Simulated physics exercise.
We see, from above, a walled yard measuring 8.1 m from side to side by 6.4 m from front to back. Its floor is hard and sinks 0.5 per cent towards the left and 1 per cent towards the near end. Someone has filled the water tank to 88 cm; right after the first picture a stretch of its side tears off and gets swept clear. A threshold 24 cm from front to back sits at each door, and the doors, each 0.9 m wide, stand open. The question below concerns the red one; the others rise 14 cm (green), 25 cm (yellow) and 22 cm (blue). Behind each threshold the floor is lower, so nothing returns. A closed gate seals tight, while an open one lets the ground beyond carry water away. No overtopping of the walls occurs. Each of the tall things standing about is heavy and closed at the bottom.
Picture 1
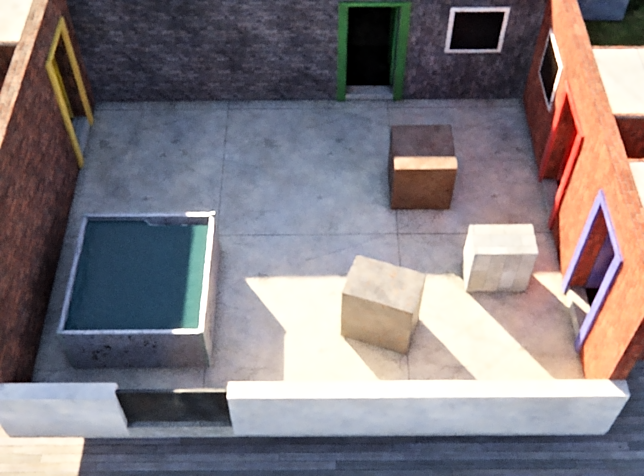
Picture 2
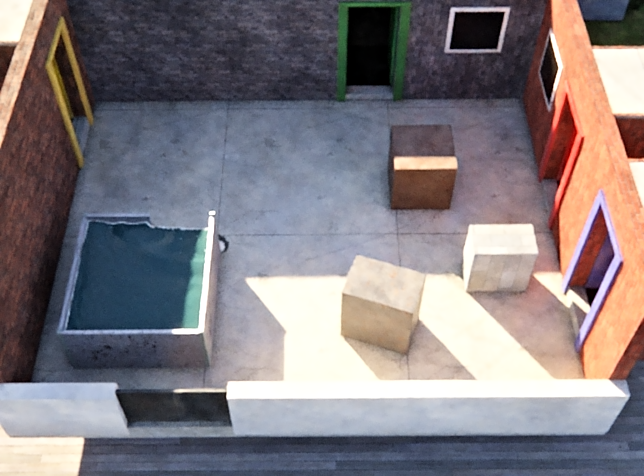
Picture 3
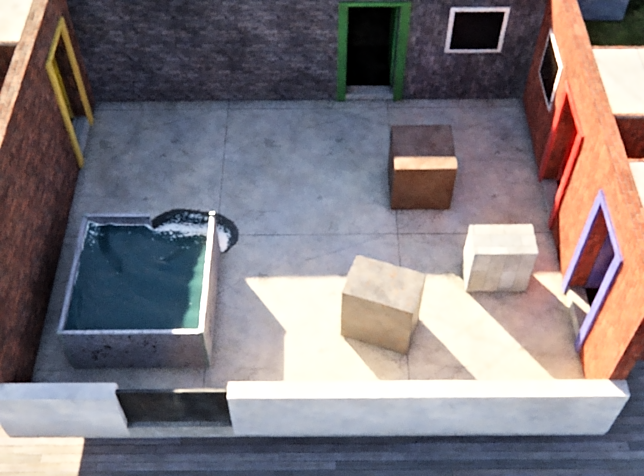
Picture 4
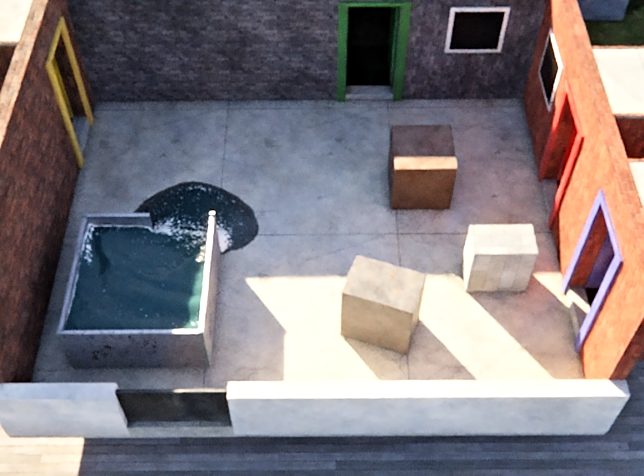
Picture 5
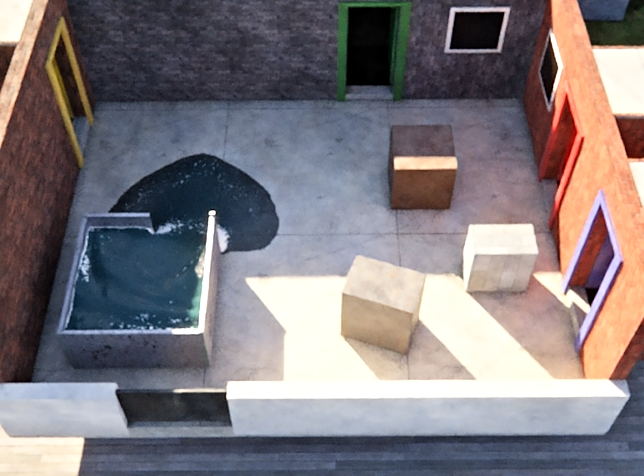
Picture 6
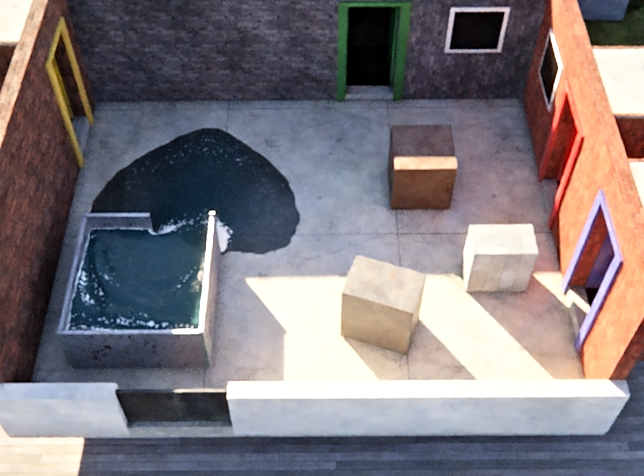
At the start, a water tank filled with still, dark water stands at the left of a walled yard with three blocks. Water then breaks out at the tank's far right corner and pours onto the floor, spreading into a broad, dark pool behind the tank while the water inside churns with foam.
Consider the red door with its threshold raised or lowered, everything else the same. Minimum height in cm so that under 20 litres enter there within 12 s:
6 cm.
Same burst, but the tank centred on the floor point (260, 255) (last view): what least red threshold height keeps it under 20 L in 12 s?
Close to 5.5 cm would do it.
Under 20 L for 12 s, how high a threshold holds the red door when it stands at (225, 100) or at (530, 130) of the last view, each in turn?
Around 26 and 16 cm respectively.
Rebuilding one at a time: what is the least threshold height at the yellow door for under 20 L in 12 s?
For the yellow door, about 17 cm.
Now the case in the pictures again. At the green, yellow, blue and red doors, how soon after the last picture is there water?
Times: Green 1.0 s, yellow 0.4 s, blue 4.0 s, red 3.0 s.
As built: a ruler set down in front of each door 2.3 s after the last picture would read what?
Green door 14 cm, yellow door 22 cm, blue door 0 cm, red door 0 cm.
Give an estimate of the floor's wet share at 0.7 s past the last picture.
About 30 per cent.
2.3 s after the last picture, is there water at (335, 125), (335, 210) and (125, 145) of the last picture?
In the order asked: Soaked, soaked, soaked.
Then, 0.7 s after the last picture water covers 30 % of the floor, deepest (40 cm) near (195, 241); it has not reached the red door.
Then, 2.3 s after the last picture water covers 40 % of the floor, deepest (28 cm) near (162, 105); it has not reached the red door.
Then, 11.3 s after the last picture water covers 95 % of the floor, deepest (14 cm) near (165, 400); 6 cm at the red door, 1 litre in over its 10 cm threshold.
At the red door as built, the water peaked near 11 cm, 4.3 s after the last picture.
With a threshold of 5 cm, 35 litres would have come in within the 12 s; with 7 cm, 13 litres. So under 20 litres takes about 6 cm.
